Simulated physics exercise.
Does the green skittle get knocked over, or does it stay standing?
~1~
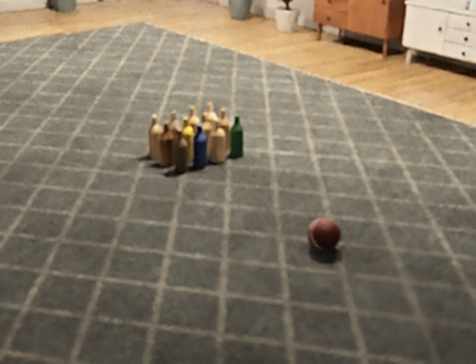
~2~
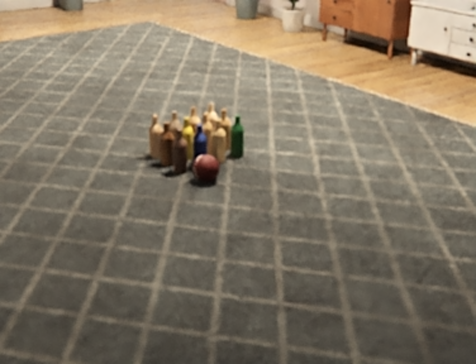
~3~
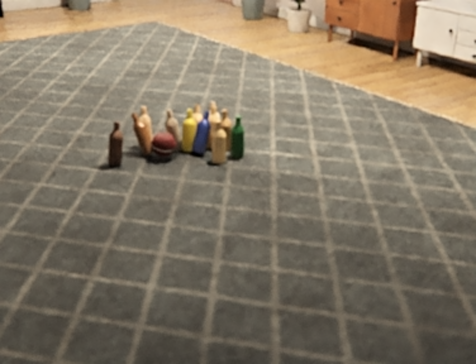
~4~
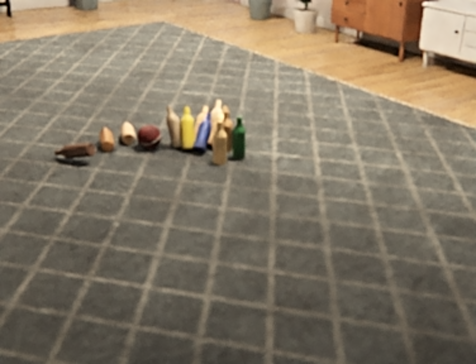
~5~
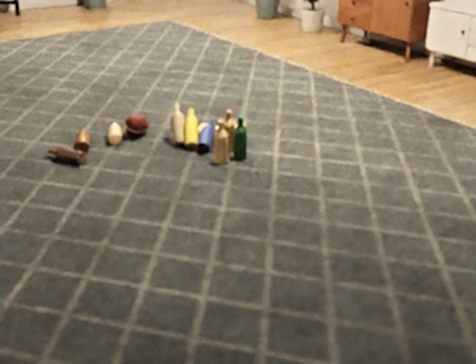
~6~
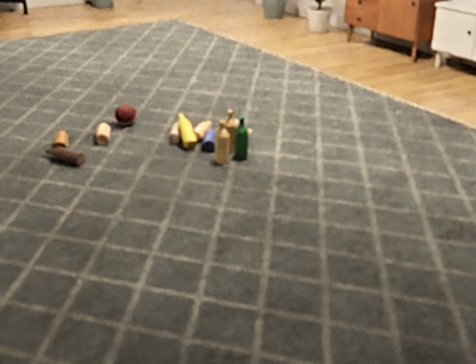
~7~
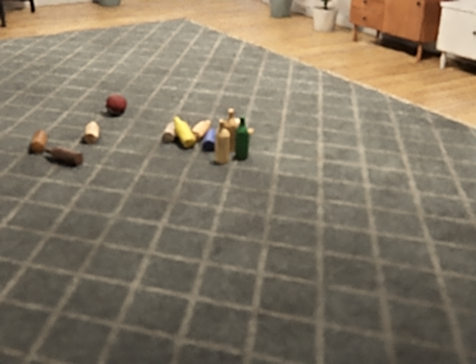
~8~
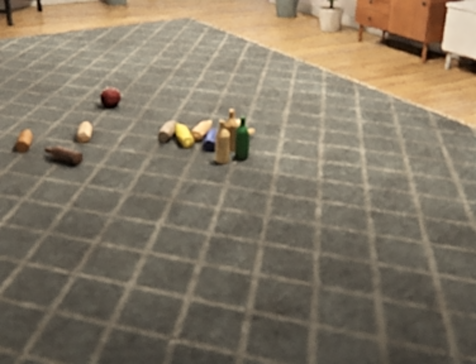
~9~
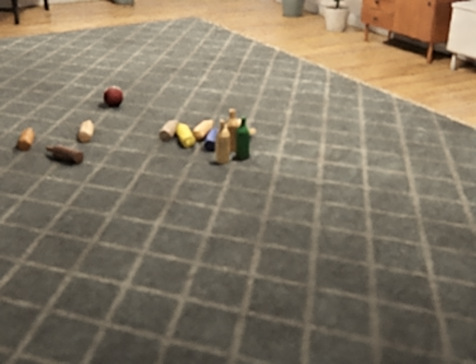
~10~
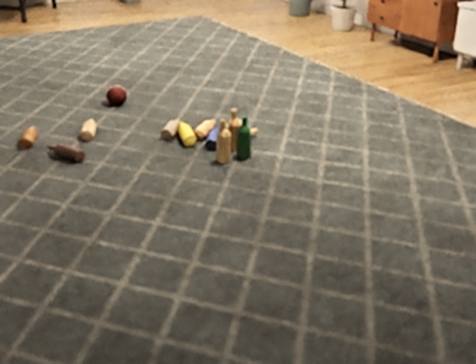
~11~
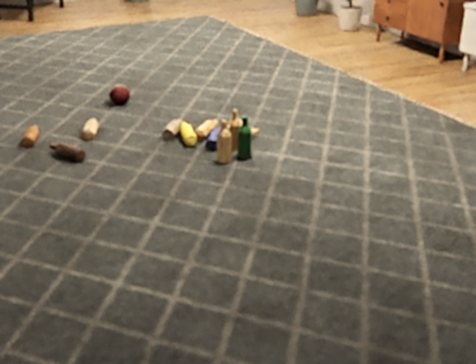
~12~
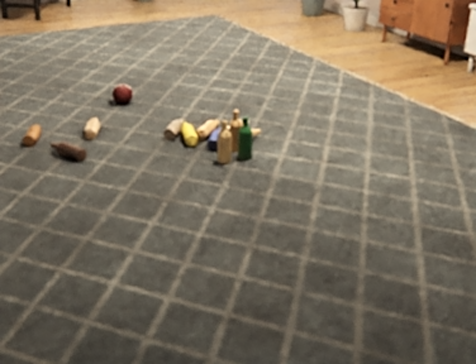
The green skittle stays standing. It remains upright at the right side of the group while most of the others end up lying on the rug.
